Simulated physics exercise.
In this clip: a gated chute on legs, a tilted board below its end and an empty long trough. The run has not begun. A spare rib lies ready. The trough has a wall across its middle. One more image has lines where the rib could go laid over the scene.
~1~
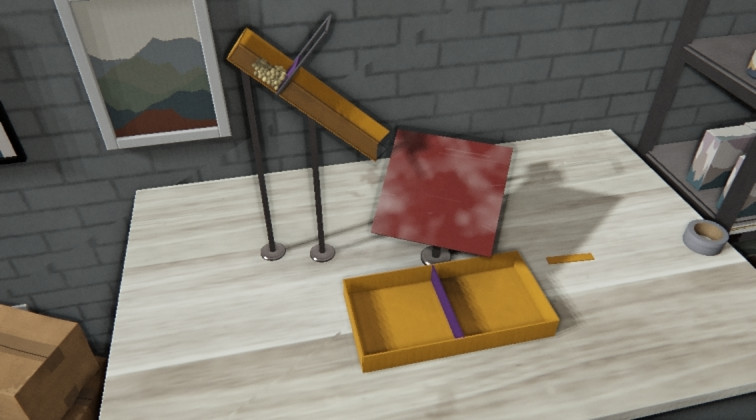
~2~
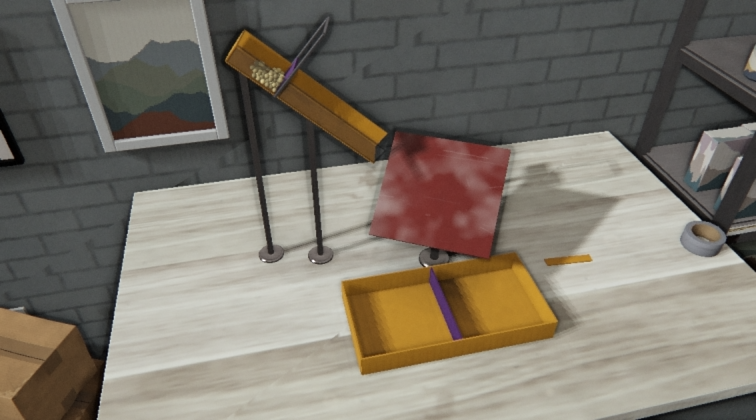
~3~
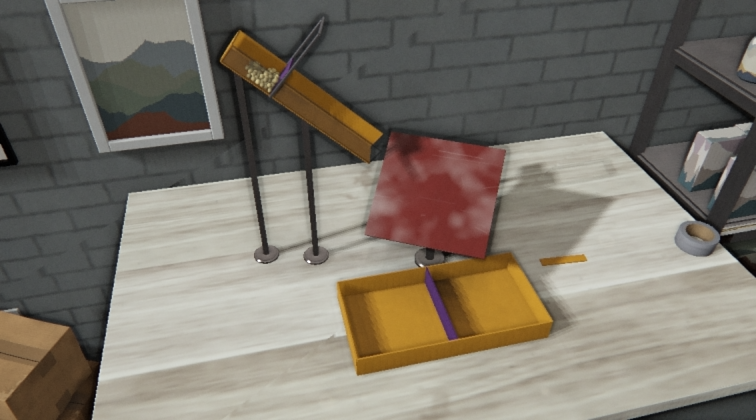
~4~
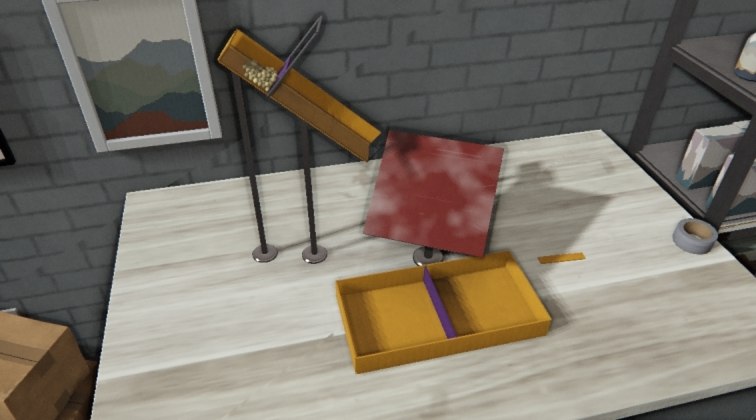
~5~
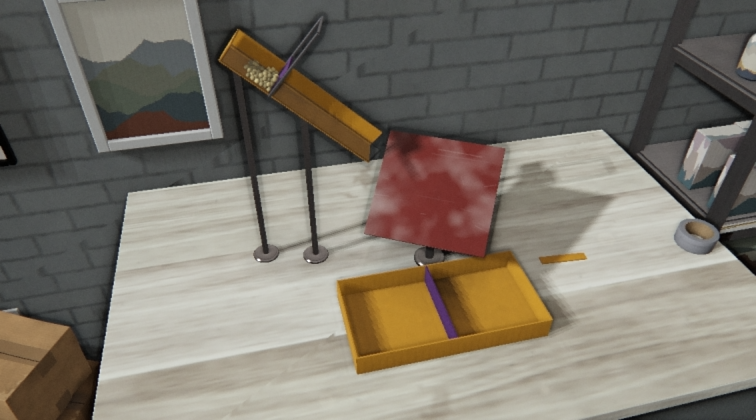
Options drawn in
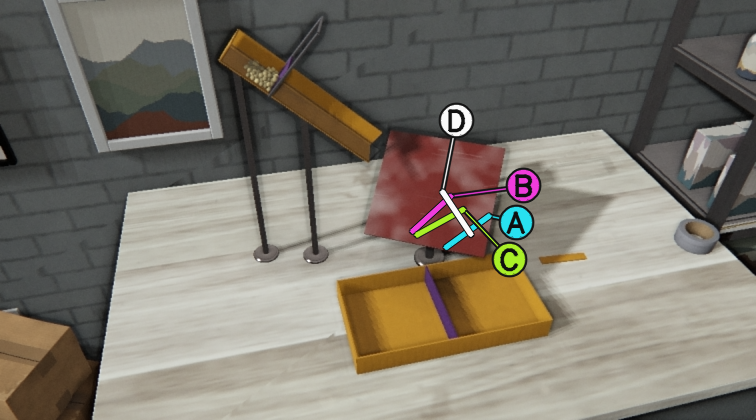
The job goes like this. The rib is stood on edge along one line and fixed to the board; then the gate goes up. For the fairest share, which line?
Take D.
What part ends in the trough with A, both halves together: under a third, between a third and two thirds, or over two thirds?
It is over two thirds.
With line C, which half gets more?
The left half.
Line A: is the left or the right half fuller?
Left.
On the marked copy, line A from (489, 216) to (446, 247); line B from (450, 196) to (412, 231); line C from (463, 209) to (416, 234); line D from (442, 191) to (470, 234).
For line A, of what is caught, the larger part in the left half, about a tenth in the right.
For line B, of what is caught, the larger part in the left half, about a tenth in the right.
For line C, of what is caught, the larger part in the left half, about a tenth in the right.
For line D, of what is caught, roughly a third in the left half, roughly two thirds in the right.
